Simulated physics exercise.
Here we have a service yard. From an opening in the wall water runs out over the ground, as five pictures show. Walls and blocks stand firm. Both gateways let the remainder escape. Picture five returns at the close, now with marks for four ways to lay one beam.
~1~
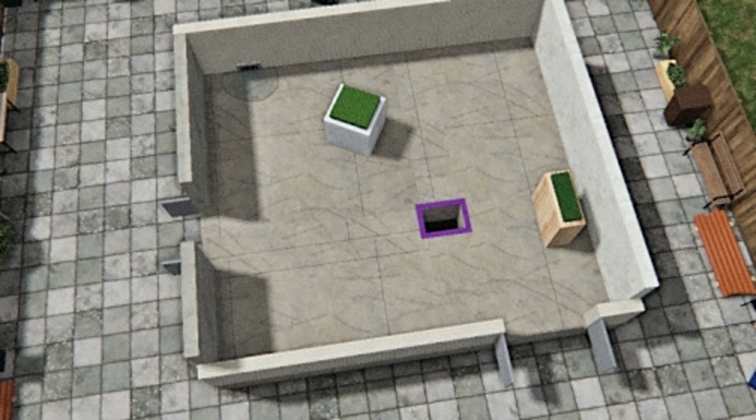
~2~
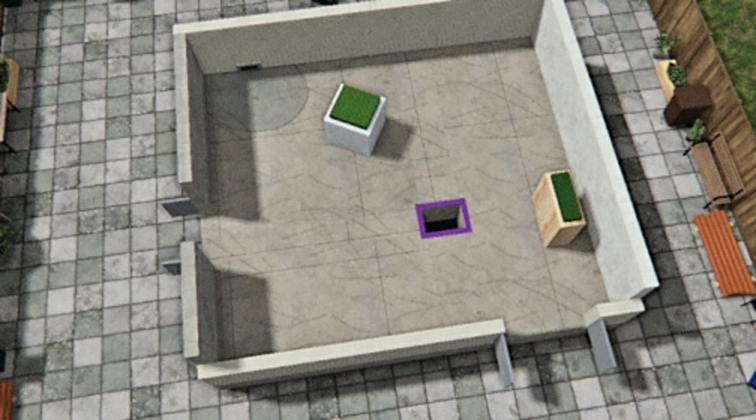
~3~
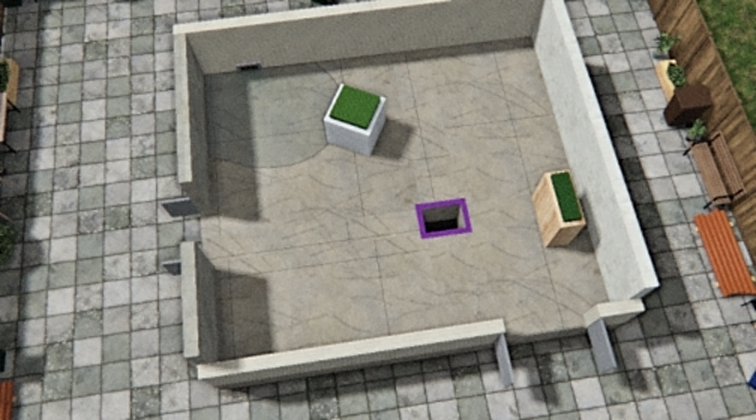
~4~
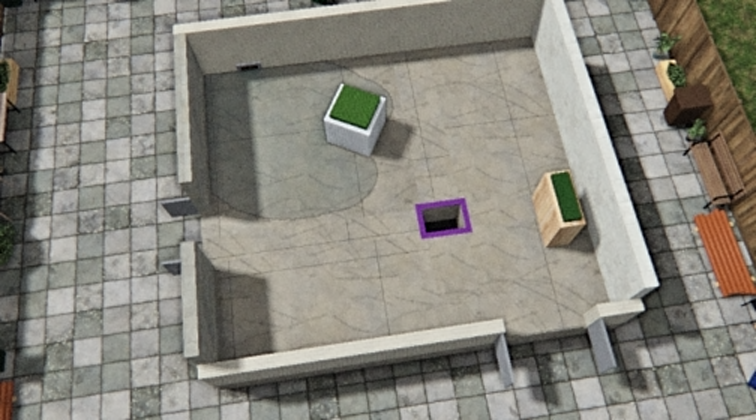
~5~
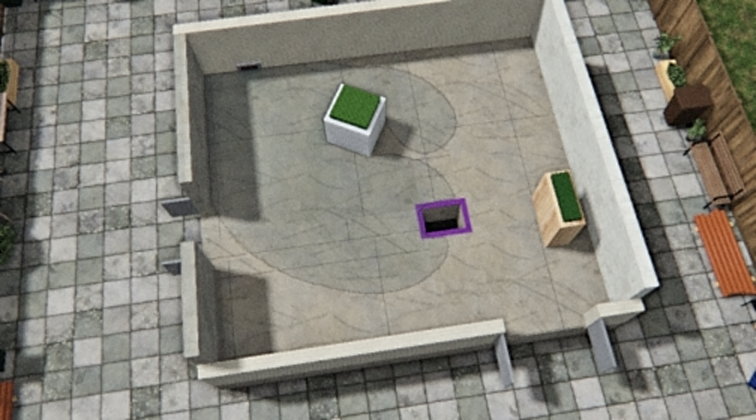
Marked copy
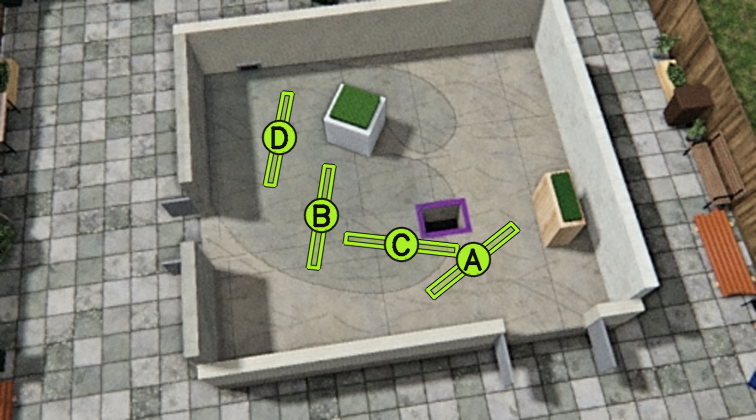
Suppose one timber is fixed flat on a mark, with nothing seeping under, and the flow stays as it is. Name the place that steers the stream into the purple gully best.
It is C.
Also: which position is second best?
That would be A.
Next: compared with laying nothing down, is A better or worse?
Better.
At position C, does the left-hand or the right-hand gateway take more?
The right one.
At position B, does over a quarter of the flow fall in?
No, it does not.
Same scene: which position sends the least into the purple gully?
That is position D.
On the marked copy, A from (430, 293) to (514, 226); B from (313, 267) to (329, 166); C from (345, 238) to (456, 250); D from (269, 185) to (287, 93).
If A is chosen, about 26 % of the stream goes into the purple gully, about 71 % out by the gates.
If B is chosen, about 14 % of the stream goes into the purple gully, about 82 % out by the gates.
If C is chosen, about 43 % of the stream goes into the purple gully, about 55 % out by the gates.
If D is chosen, about 5 % of the stream goes into the purple gully, about 92 % out by the gates.
